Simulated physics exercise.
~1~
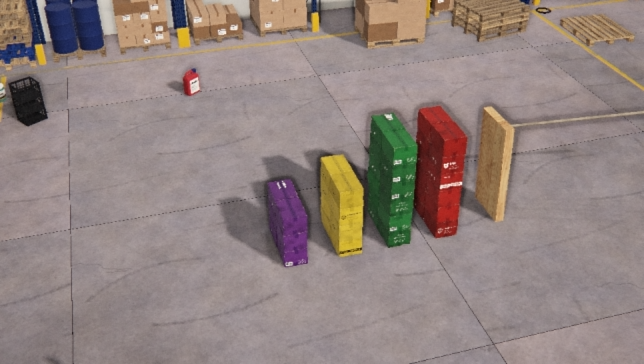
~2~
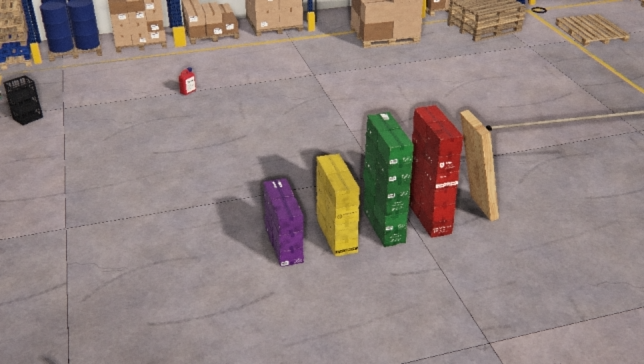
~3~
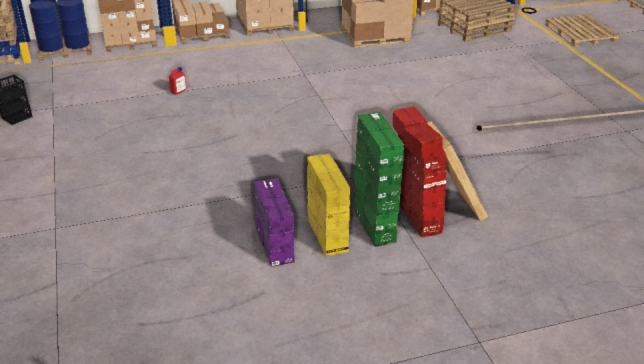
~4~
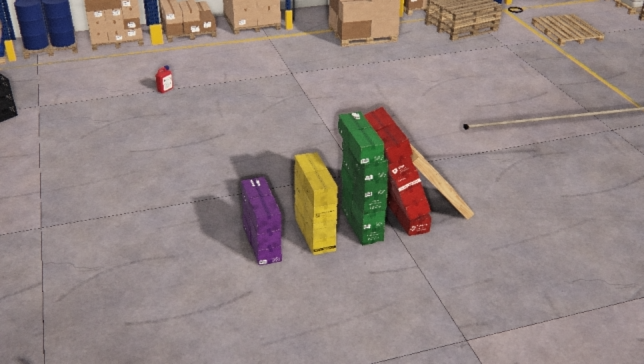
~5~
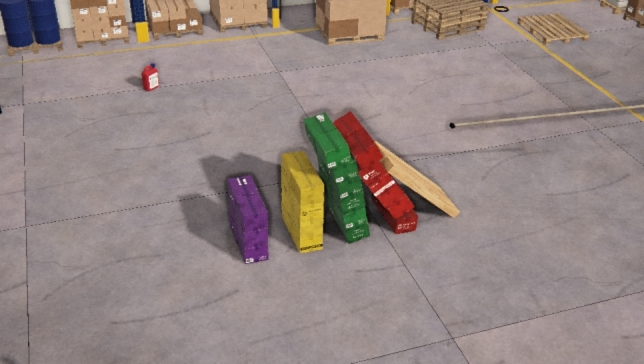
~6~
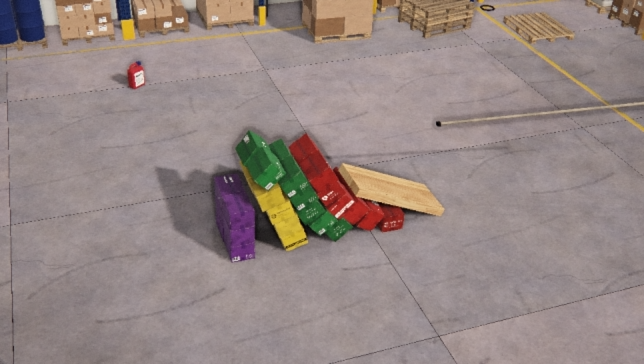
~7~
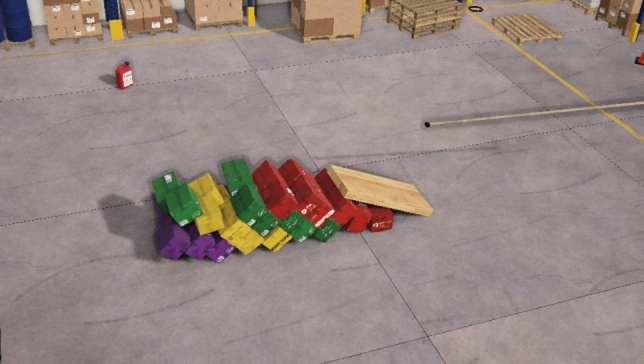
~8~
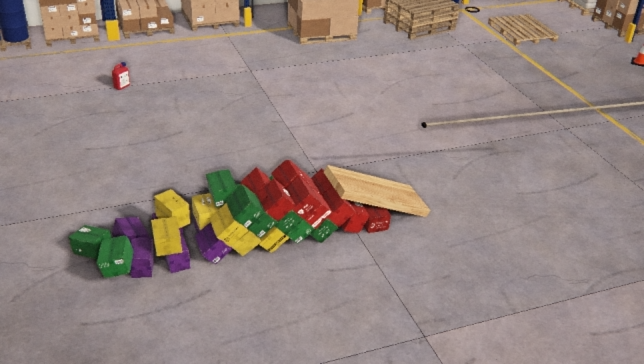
To begin with, four stacks of taped cartons, red, green, yellow and purple from right to left, stand in a row on a warehouse floor beside an upright wooden board. The board tips left and leans against the tall red stack, which slants into the green one. Green then tilts onto yellow, its upper cartons sliding over the top, while the board drops lower behind them. Yellow and purple give way in turn, and cartons spill leftward. All four stacks end in a long, jumbled heap, with green and purple cartons farthest left and the board resting against the red ones.
